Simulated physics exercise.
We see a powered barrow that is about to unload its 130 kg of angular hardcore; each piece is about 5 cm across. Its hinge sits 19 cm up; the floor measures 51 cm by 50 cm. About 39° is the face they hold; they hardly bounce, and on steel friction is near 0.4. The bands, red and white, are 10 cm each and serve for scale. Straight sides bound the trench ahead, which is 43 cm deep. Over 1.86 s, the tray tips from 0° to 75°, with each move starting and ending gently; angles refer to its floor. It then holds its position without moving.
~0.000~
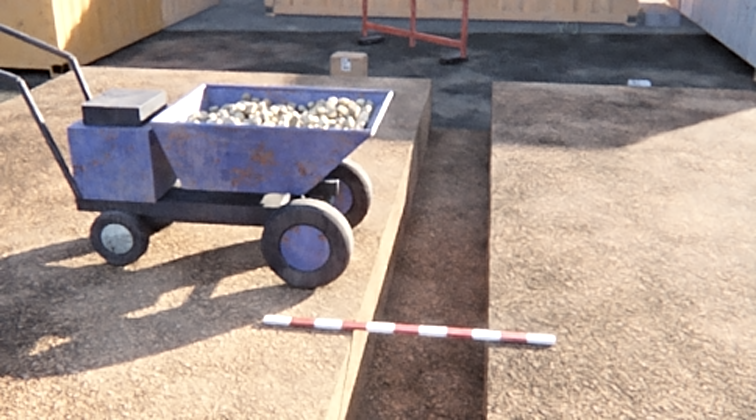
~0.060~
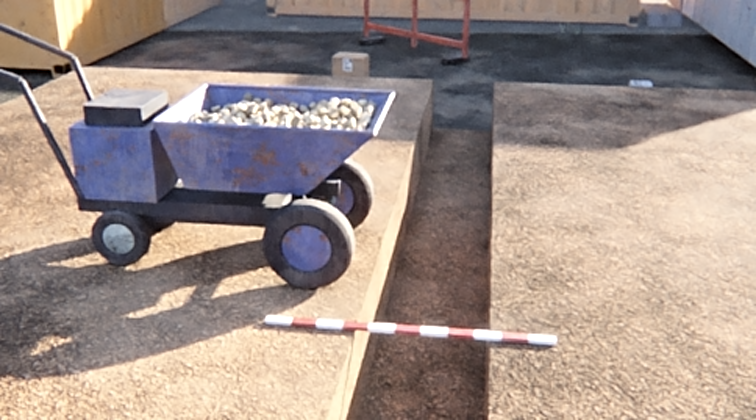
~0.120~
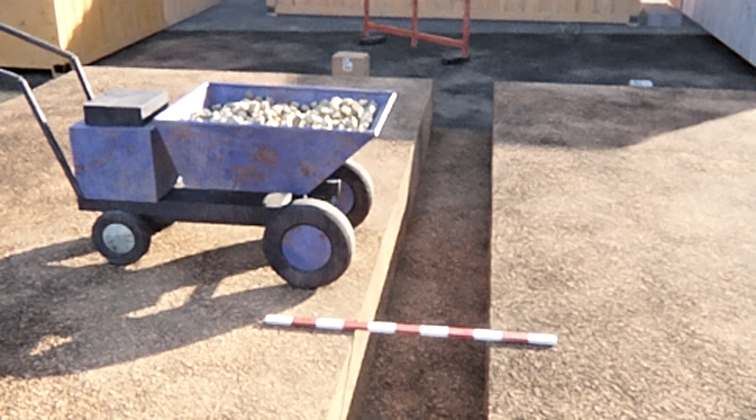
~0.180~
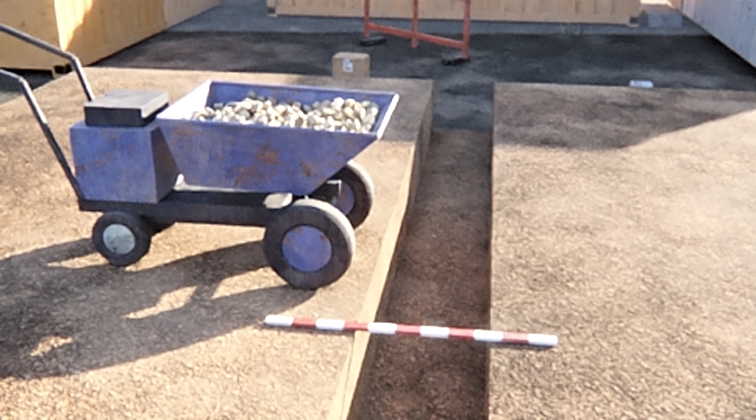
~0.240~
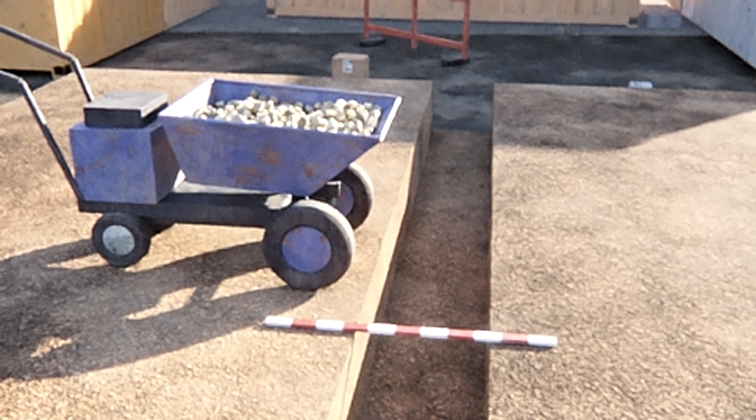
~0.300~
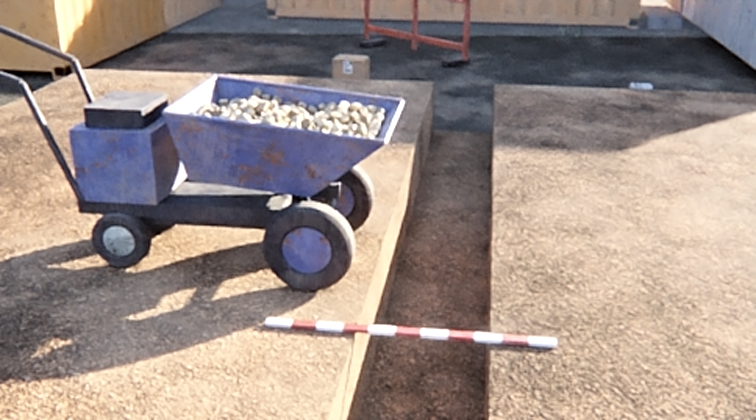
In a sunlit yard, a blue powered barrow loaded with pale stones stands beside a straight-sided trench with a red-and-white banded pole across its edge. The tray tilts slightly forward, its rear rising a little, while the wheels stay still.
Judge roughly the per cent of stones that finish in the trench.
An estimated 88 per cent finish in the trench.
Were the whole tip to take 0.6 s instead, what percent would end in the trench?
In that case, around 65%.
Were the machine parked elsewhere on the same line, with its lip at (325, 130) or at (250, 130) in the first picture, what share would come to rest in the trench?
About 100 per cent from the first spot, about 40 from the second.
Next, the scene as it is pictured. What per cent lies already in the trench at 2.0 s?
Something like 50 in a hundred.
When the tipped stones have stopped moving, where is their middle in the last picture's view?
The stones end up centred near (458, 337).
After 1.4 s the floor is at 64°; 99 % in the tray, 1 % in the trench; the foremost stones are at (462, 241).
After 2.0 s the floor is at 75°; 42 % in the tray, 49 % in the trench, 8 % past the trench; the foremost stones are at (539, 271).
After 2.3 s the floor is at 75°; 9 % in the tray, 79 % in the trench, 12 % past the trench; the foremost stones are at (586, 284).
After 4.3 s the floor is at 75°; 0 % in the tray, 88 % in the trench, 12 % past the trench; the foremost stones are at (588, 285).
